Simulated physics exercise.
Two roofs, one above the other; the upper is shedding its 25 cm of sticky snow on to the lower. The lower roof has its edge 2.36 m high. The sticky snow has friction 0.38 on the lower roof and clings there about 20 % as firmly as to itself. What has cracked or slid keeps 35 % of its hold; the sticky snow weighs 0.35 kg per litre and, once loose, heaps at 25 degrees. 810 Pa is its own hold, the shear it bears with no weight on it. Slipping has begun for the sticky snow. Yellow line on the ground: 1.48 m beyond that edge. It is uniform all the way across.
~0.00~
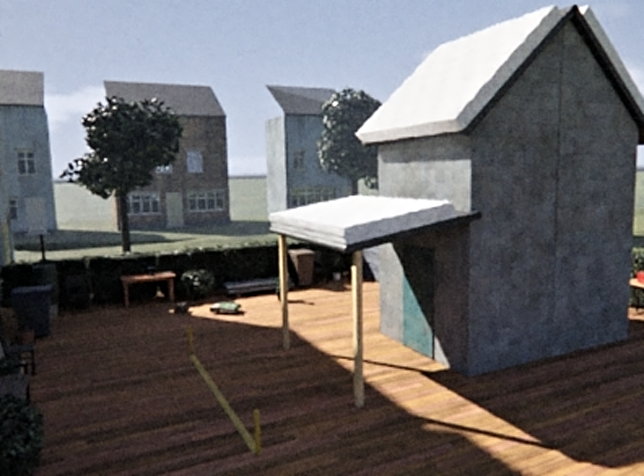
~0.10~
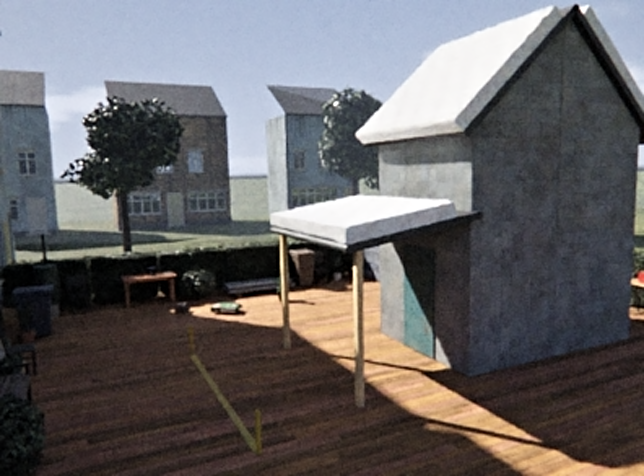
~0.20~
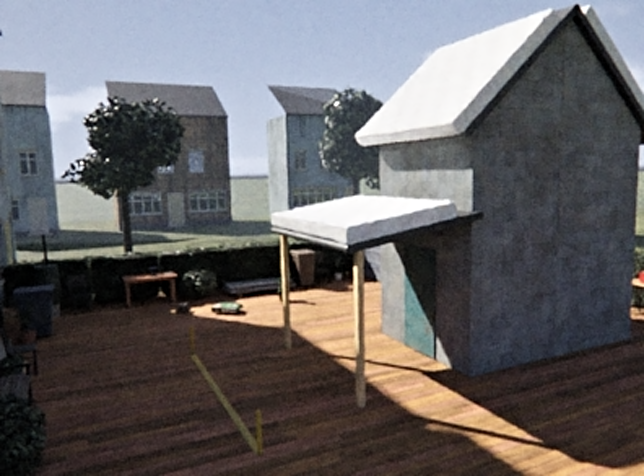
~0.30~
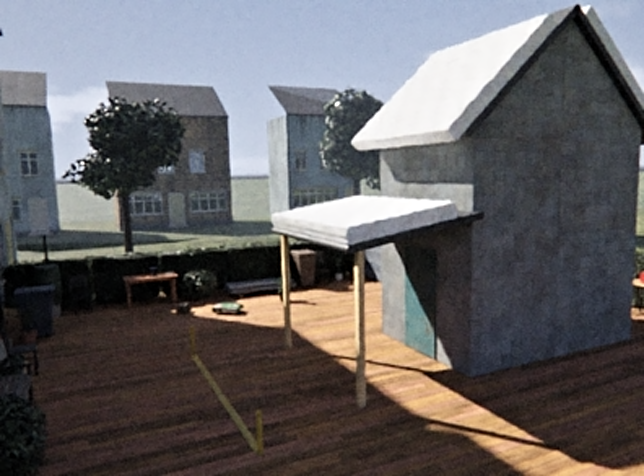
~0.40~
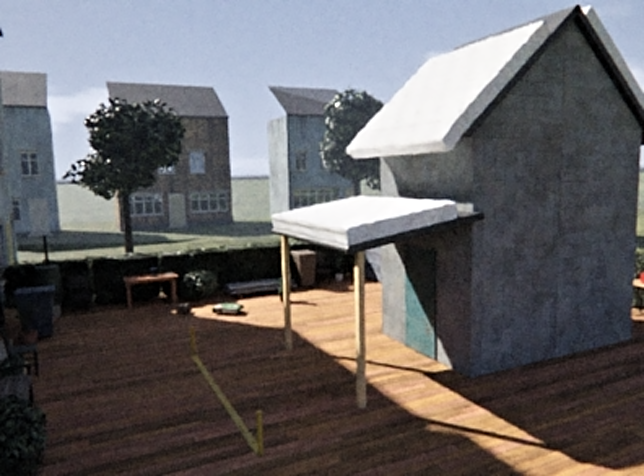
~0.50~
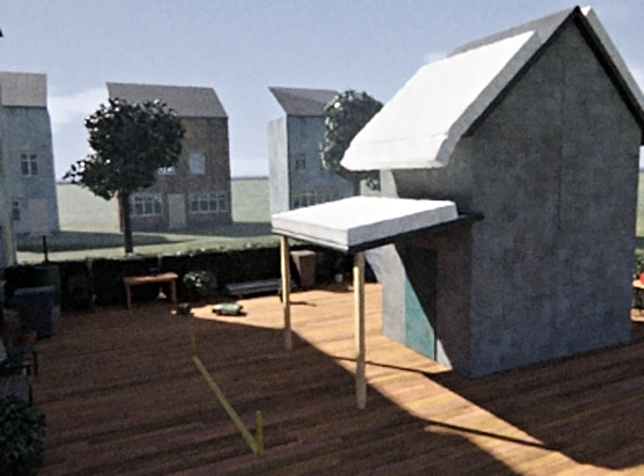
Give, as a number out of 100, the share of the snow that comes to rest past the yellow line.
22 out of 100.
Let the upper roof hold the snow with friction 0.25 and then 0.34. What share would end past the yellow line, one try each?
About 14 % in the first try and about 10 % in the second.
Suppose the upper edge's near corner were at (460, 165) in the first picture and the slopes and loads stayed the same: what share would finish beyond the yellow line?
Roughly 2 per cent.
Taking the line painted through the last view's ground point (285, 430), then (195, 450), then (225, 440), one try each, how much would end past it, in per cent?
Respectively about 35 in a hundred, 9 in a hundred and 14 in a hundred.
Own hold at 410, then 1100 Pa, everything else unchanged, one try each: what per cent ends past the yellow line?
First 35 %, second 14 %.
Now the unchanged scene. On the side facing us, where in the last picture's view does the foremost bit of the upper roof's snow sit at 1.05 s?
Near (364, 219), I'd say.
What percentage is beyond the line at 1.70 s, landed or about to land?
Around 0 percent of it.
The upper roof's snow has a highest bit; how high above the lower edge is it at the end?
Roughly 0.6 m.
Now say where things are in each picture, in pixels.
In the first frame, leading edge of the sticky snow at (462, 125).
In the second frame, leading edge of the sticky snow at (462, 126), its middle shifted 2.4 cm.
In the third frame, leading edge of the sticky snow at (460, 129), its middle shifted 9.7 cm, 4 % of it past the upper edge, in one piece.
In the fourth frame, leading edge of the sticky snow at (455, 129), its middle shifted 22 cm, 8 % of it past the upper edge, in one piece.
In the fifth frame, leading edge of the sticky snow at (449, 131), its middle shifted 40 cm, 15 % of it past the upper edge, in one piece.
In the sixth frame, leading edge of the sticky snow at (441, 145), its middle shifted 63 cm, 24 % of it past the upper edge, cracking.
After 1.05 s, none is below the lower edge and 0 % is past the line.
After 1.70 s, 24 % is below the lower edge and 0 % is past the line.
After 2.35 s, 51 % is below the lower edge and 21 % is past the line.
After 3.00 s, 52 % is below the lower edge and 22 % is past the line.
After 3.20 s, at the end, 52 % is below the lower edge and 22 % is past the line.
